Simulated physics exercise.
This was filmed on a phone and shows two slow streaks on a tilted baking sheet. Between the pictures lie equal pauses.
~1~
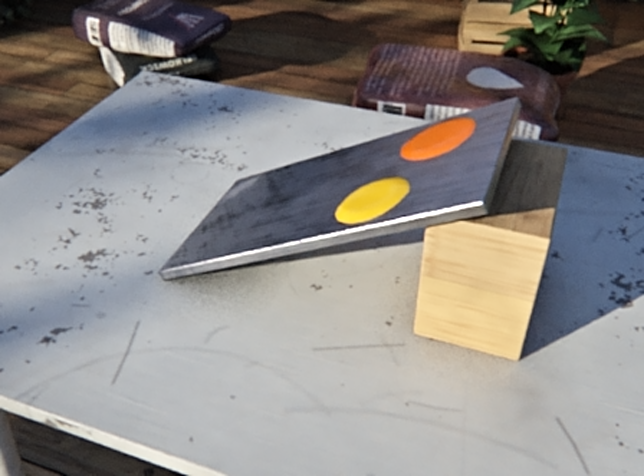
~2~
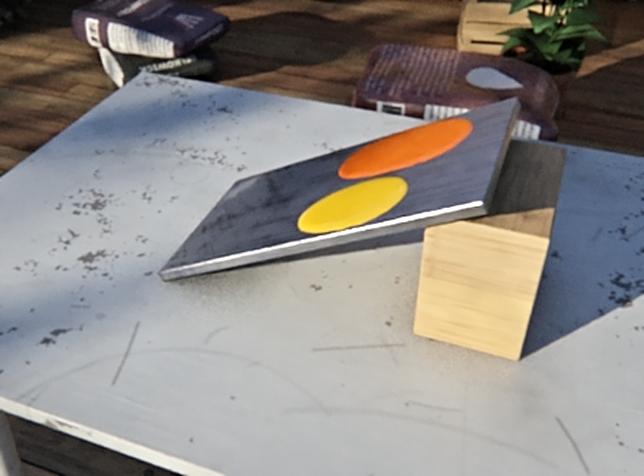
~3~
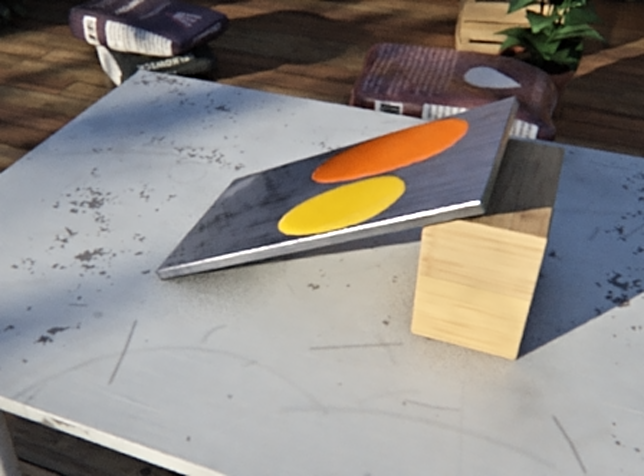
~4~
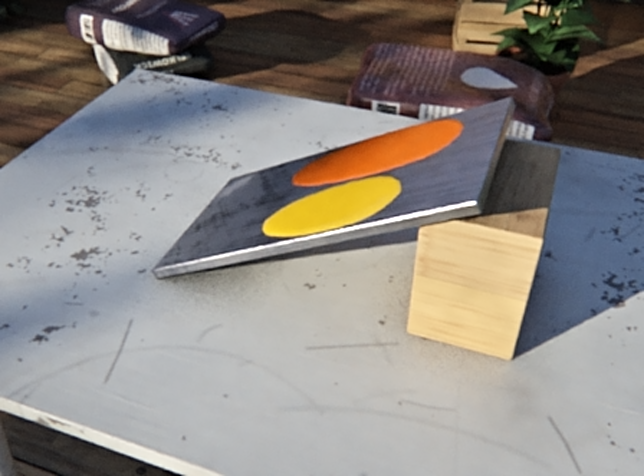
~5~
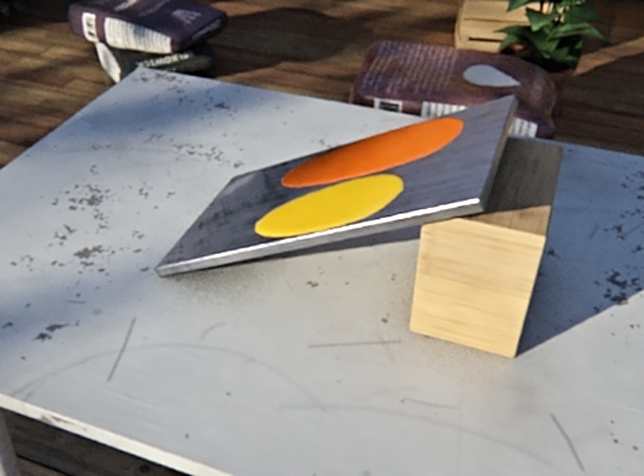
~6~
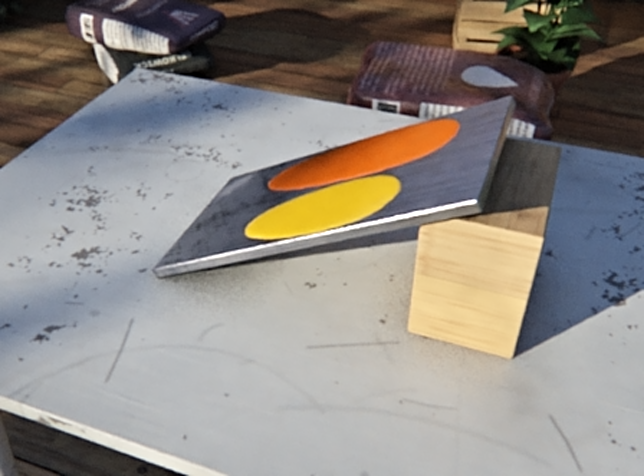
The video shows an orange and a yellow patch of glaze on a dark sheet propped against a wooden block; both stretch down the slope to the left, quickly at first and then more slowly, with the orange lengthening more.
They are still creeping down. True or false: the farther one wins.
True.
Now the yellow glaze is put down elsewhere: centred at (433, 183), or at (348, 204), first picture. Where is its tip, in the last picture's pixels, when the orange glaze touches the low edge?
Tip, last view - start 1: (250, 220), start 2: (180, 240).
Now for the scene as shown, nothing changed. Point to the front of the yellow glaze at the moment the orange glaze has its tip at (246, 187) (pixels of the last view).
At about (229, 229).
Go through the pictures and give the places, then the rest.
The first frame shows tip of the yellow glaze half way down; tip of the orange glaze (412, 144) a quarter of the way down.
The second frame shows tip of the yellow glaze (309, 213) half way down; tip of the orange glaze half way down.
The third frame shows tip of the yellow glaze half way down; tip of the orange glaze (323, 168) half way down.
The fourth frame shows tip of the yellow glaze (272, 219) three quarters of the way down; tip of the orange glaze three quarters of the way down.
The fifth frame shows tip of the yellow glaze three quarters of the way down; tip of the orange glaze (291, 174) three quarters of the way down.
The sixth frame shows tip of the yellow glaze (256, 222) three quarters of the way down; tip of the orange glaze three quarters of the way down.
Soon after, the yellow glaze is three quarters of the way down; the orange glaze is close to the edge.
In the end, the yellow glaze is close to the edge; the orange glaze is at the low edge.
